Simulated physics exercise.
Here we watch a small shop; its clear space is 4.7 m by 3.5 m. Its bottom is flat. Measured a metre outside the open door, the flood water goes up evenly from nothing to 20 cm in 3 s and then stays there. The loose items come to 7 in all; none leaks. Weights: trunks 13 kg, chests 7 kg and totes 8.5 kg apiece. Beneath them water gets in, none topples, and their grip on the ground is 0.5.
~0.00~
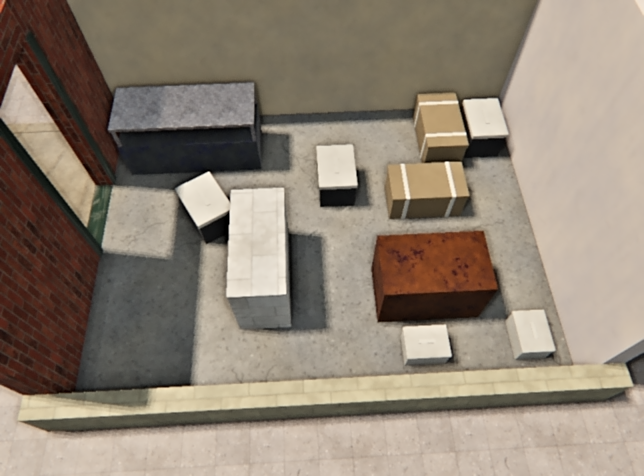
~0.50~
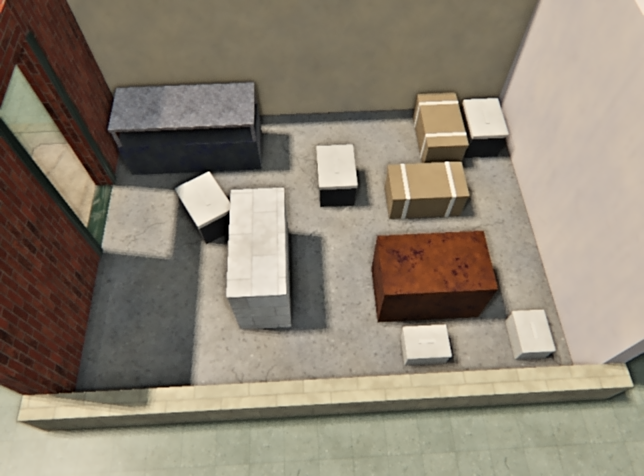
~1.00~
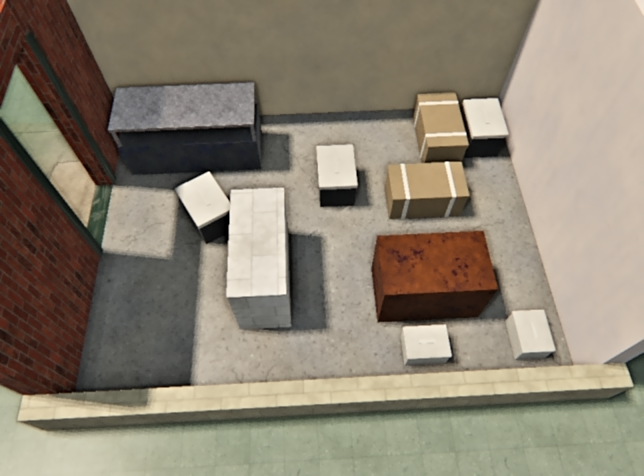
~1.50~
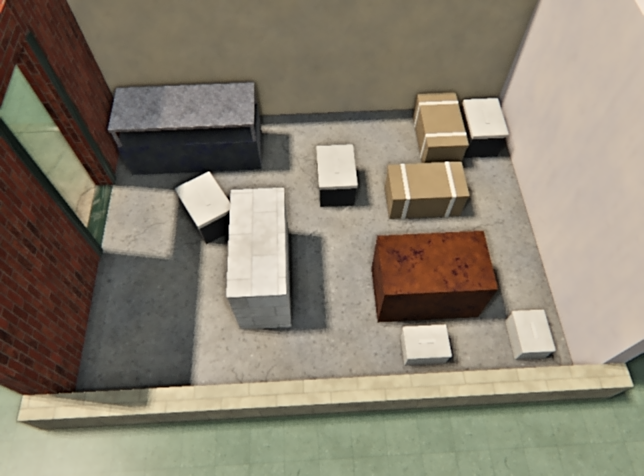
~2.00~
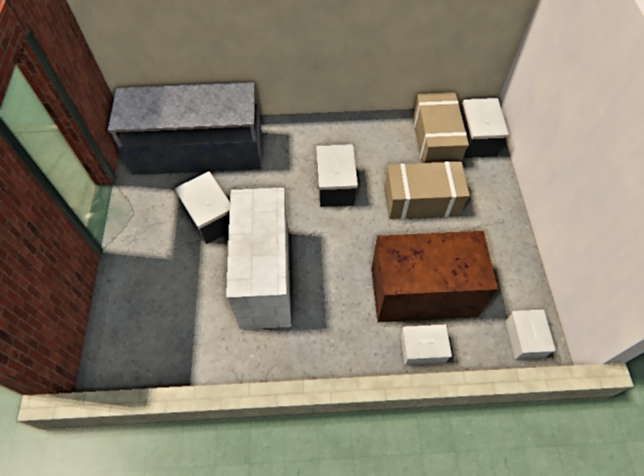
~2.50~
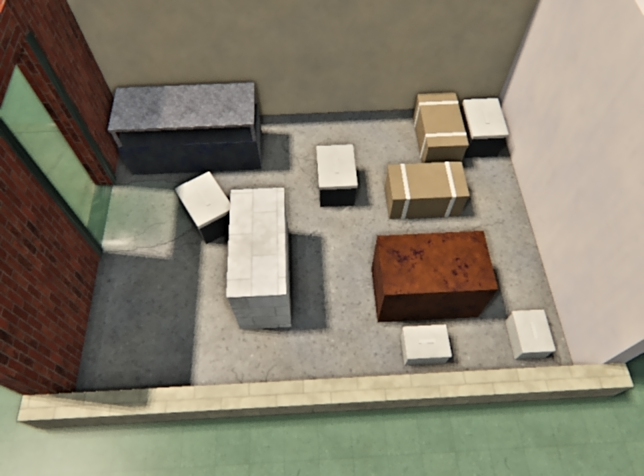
The video shows a small walled room holding boxes and larger blocks, all of which stay still, while greenish water spreads over the paving outside and then begins to enter through the doorway on the left.
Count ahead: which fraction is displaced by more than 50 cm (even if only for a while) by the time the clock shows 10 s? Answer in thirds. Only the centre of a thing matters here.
One to two thirds.
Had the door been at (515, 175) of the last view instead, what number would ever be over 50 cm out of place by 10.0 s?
You'd get 5 in that case.
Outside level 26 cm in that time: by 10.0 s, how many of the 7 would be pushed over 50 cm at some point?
Count: 5.
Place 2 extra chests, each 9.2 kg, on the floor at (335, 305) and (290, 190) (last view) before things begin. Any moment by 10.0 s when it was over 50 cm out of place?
Taking them in order, the first is within that distance and the second is beyond that distance.
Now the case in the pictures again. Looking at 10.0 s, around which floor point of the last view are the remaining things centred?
I'd put it close to (461, 231) in the last view.
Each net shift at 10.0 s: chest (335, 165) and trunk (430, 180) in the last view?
In turn: 100 cm, 100 cm.
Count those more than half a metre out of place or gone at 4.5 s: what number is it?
1 of them.
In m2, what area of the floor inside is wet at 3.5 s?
Around 3.0 m2 of it.
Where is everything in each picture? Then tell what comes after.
In the first frame, a trunk at (428, 180), on the bottom; a chest at (204, 198) rests on the ground; 0.0 m2 under water; 0 of 7 have shifted.
In the second frame, a trunk at (428, 180) rests on the ground; a chest at (204, 198), on the bottom; 0.0 m2 under water; 0 of 7 have shifted.
In the third frame, a trunk at (428, 180) rests on the ground; a chest at (204, 198) rests on the ground; water covers 0.0 m2; 0 of 7 have shifted.
In the fourth frame, a trunk at (428, 180), on the bottom; a chest at (204, 198), on the bottom; 0.0 m2 under water; 0 of 7 have shifted.
In the fifth frame, a trunk at (428, 180), on the bottom; a chest at (204, 198) rests on the ground; 0.1 m2 under water; 0 of 7 have shifted.
In the sixth frame, a trunk at (428, 180), on the bottom; a chest at (204, 198), on the bottom; water covers 0.7 m2; 0 of 7 have shifted.
After 3.5 s 0 of 7 are over 50 cm from their spots; 0 afloat.
After 4.5 s 1 of 7 are over 50 cm from their spots; 1 afloat.
After 7.0 s 3 of 7 are over 50 cm from their spots; 2 afloat.
After 10.0 s 3 of 7 are over 50 cm from their spots, and 3 have been at some point; 6 afloat.
